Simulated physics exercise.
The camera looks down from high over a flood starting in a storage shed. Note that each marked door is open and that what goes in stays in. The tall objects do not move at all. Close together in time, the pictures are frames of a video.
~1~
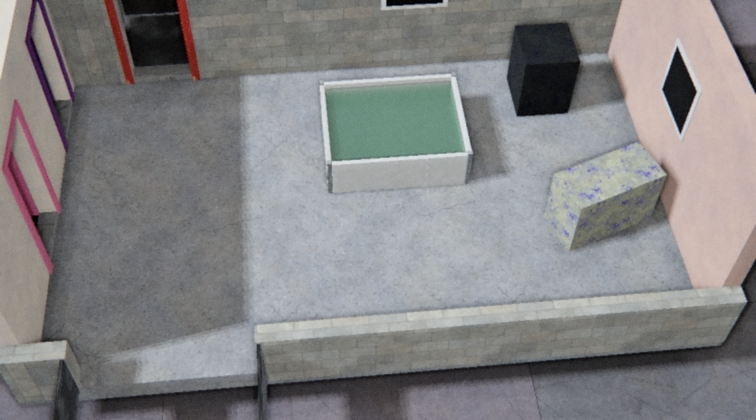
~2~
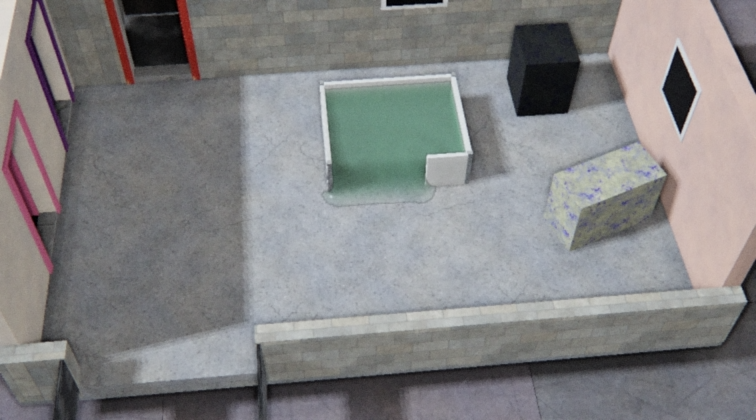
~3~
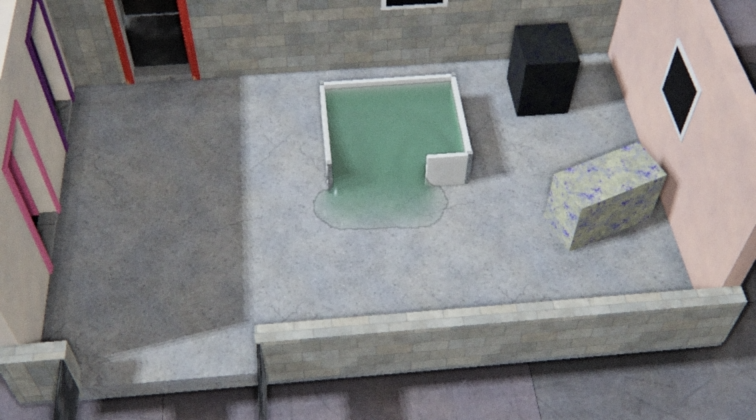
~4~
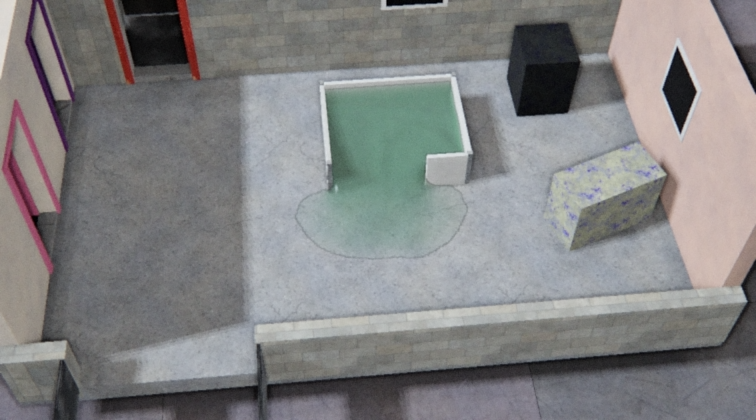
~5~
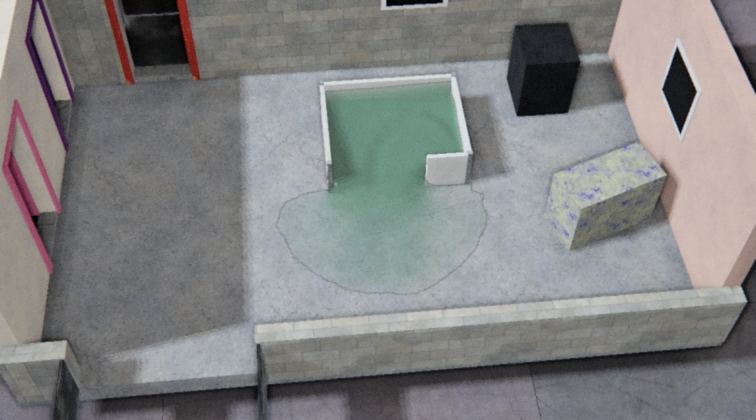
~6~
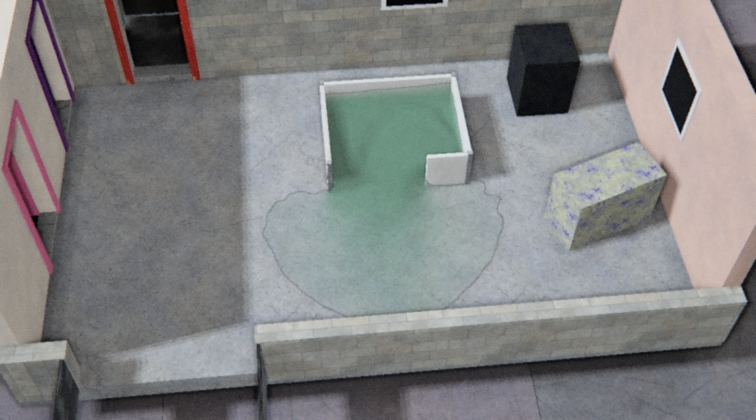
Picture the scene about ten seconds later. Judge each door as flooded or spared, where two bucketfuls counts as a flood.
The red door is spared, the purple door is spared, the pink door is spared.
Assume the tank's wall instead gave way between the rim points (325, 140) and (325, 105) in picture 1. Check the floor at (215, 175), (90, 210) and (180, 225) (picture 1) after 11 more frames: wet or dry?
Submerged, submerged, submerged.
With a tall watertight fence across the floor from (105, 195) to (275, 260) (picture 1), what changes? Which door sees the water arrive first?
I'd say the pink-painted one is first.
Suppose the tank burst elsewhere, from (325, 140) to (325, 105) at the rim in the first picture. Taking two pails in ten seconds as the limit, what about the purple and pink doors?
Door by door, purple exceeds it and pink exceeds it.
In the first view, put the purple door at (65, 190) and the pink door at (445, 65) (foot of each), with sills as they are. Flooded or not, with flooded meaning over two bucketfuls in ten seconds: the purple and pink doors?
I reckon the purple door admits less while the pink door admits less.
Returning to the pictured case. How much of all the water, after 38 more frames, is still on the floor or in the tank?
About 88 per cent.
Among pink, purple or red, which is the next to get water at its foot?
The one in pink.
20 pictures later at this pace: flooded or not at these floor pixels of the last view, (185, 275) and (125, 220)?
The first spot is inundated and the second bone-dry.
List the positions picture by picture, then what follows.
In the first frame, the open tank at (394, 121) is whole and still.
In the second frame, water pours out at (379, 179) and has run to (430, 190).
In the third frame, the front is at (441, 202), out from the gap at (379, 180).
In the fourth frame, water pours out at (379, 180) and has run to (435, 244).
In the fifth frame, water pours out at (379, 181) and has run to (419, 286).
In the sixth frame, the front is at a hidden place, out from the gap at (379, 180).
A moment on, water covers 20 % of the floor; the red door not reached, the purple door not reached, the pink door not reached.
Next, water covers 30 % of the floor; the red door not reached, the purple door not reached, the pink door not reached.
Then, water covers 40 % of the floor; the red door not reached, the purple door not reached, the pink door not reached.
Later, water covers 60 % of the floor; the red door not reached, the purple door wet at the sill, nothing in, the pink door under two buckets in.
In the end, water covers 85 % of the floor; the red door wet at the sill, nothing in, the purple door wet at the sill, nothing in, the pink door under two buckets in.
